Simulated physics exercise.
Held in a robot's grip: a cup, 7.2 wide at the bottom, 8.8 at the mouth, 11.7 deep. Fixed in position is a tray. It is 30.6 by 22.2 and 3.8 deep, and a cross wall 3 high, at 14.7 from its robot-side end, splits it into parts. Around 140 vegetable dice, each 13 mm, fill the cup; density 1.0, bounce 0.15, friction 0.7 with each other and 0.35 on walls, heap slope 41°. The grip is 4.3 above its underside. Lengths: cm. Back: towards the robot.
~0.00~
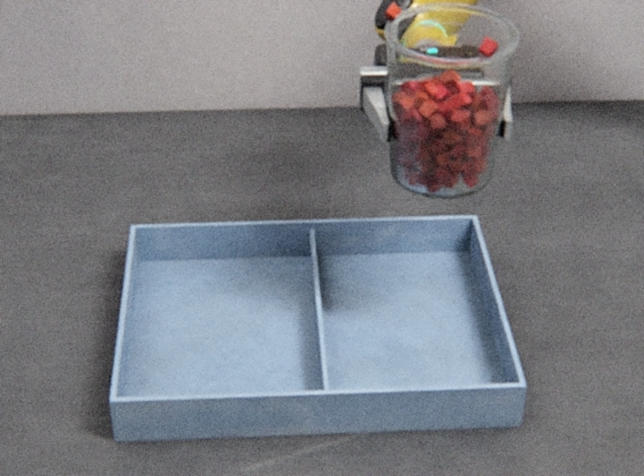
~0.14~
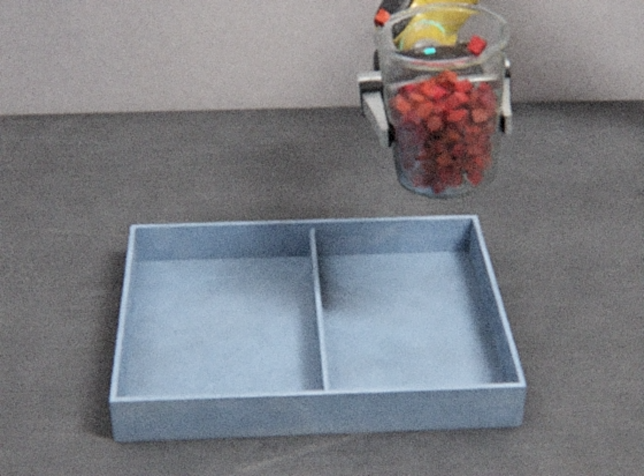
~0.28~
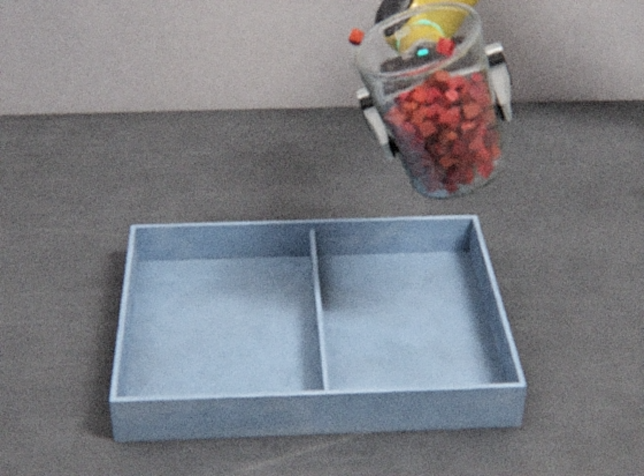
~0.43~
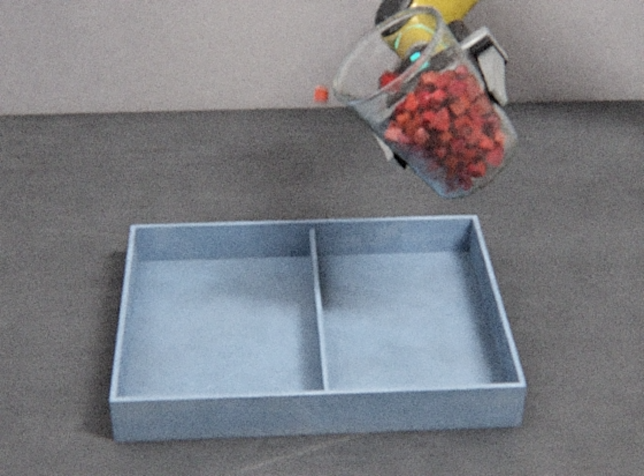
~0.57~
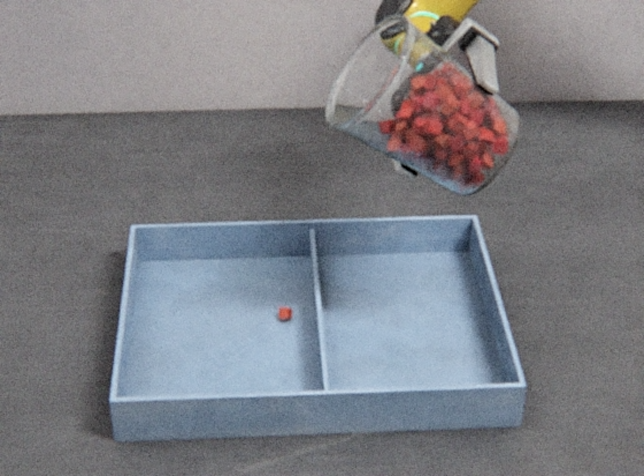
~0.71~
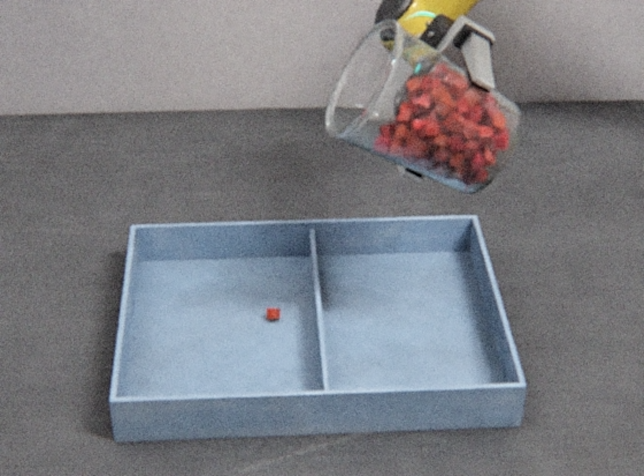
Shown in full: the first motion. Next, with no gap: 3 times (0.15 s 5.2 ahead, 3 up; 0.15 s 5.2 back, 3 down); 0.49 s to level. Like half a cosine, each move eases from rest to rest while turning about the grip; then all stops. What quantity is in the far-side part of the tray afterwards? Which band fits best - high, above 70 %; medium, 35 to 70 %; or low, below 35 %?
Low, below 35 %.
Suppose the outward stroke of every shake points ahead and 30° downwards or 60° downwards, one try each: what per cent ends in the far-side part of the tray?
It comes to around 0 per cent on the first try and around 0 per cent on the second.
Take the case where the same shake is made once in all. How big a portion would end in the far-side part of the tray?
It would be near 10 per cent.
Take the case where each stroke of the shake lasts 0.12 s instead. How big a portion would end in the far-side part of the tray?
In that case about 45 in a hundred.
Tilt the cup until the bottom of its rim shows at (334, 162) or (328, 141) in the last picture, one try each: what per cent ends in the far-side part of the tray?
About 85 and 45 %.
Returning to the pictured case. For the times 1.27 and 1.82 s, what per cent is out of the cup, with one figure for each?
Taking the two times in order, I'd say 15 and then 25 per cent.
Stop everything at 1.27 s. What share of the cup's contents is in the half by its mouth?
60 %.
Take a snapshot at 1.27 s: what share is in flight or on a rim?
Some 6 percent.
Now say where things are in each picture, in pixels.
The cup middle at (446, 106), level; upper third of the load around (442, 99), from x 395 to 490, top at y 15; 145 in the cup, in the first frame.
The cup middle at (444, 106), tilted 6° forward; upper third of the load around (446, 98), from x 380 to 490, top at y 20, in the second frame.
The cup middle at (439, 107), tilted 20° forward; upper third of the load around (446, 96), from x 355 to 490, top at y 35, in the third frame.
The cup middle at (433, 110), tilted 38° forward; upper third of the load around (446, 98), from x 320 to 495, top at y 70; 144 in the cup, 1 in flight or on a rim, in the fourth frame.
The cup middle at (429, 113), tilted 52° forward; upper third of the load around (445, 100), from x 285 to 500, top at y 70; 144 in the cup, 1 in the far-side part, in the fifth frame.
The cup middle at (428, 115), tilted 58° forward; upper third of the load around (449, 100), from x 275 to 500, top at y 70; 144 in the cup, 1 in the far-side part, in the sixth frame.
After 1.27 s, tilted 58° forward, highest piece 25 above the table; 126 in the cup, 11 in the far-side part, 8 in flight or on a rim.
After 1.82 s, tilted 35° forward, highest piece 24 above the table; 109 in the cup, 29 in the far-side part, 6 in the robot-side part, 1 on the table or floor.
After 2.30 s, level, highest piece 25 above the table; 109 in the cup, 29 in the far-side part, 6 in the robot-side part, 1 on the table or floor.
After 3.35 s, level, highest piece 24 above the table; 109 in the cup, 29 in the far-side part, 6 in the robot-side part, 1 on the table or floor.
In the end, 109 in the cup, 29 in the far-side part, 6 in the robot-side part, 1 on the table or floor. That is 20 % in the far-side part of the tray.
